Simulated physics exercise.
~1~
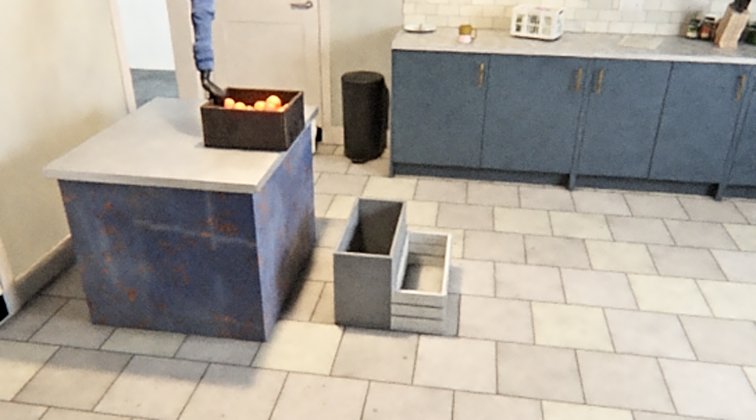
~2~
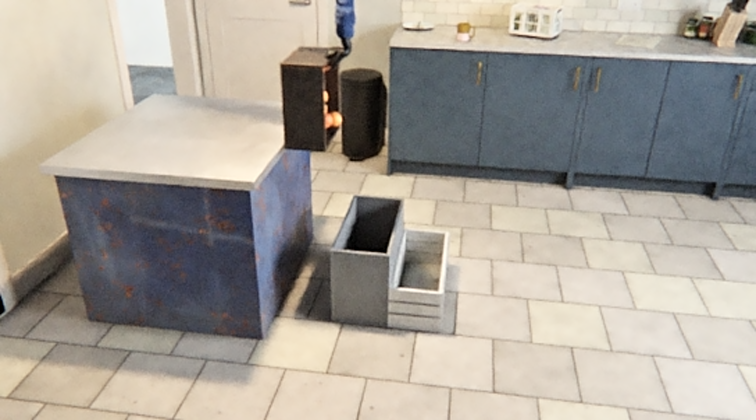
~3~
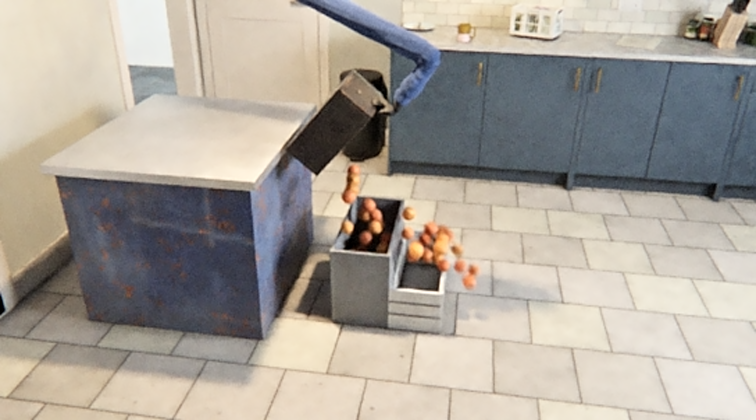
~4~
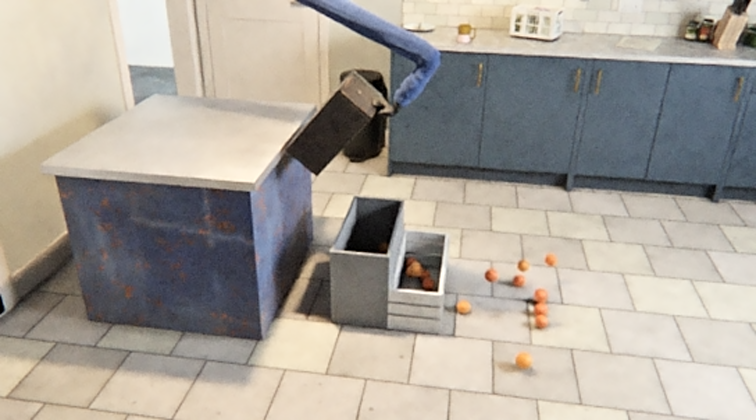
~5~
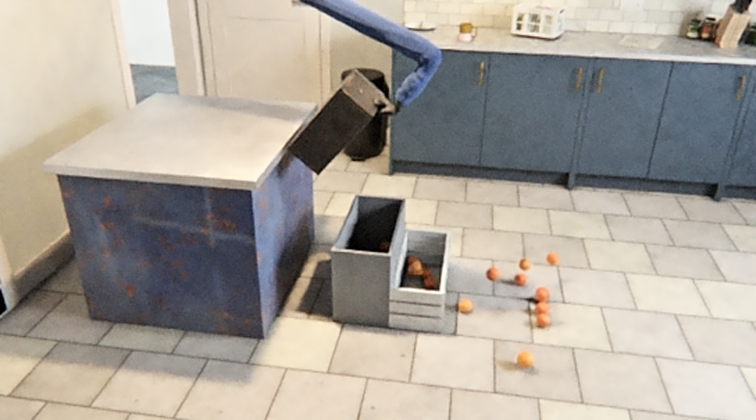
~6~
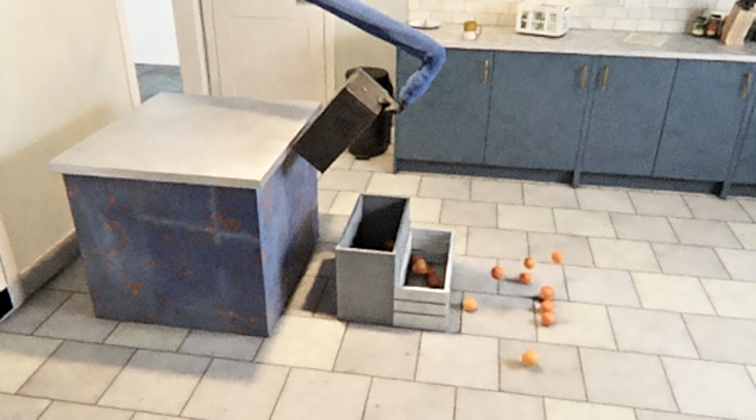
A blue-sleeved arm tips a black box of orange balls off a bench, spilling them into grey and white boxes and across the floor.
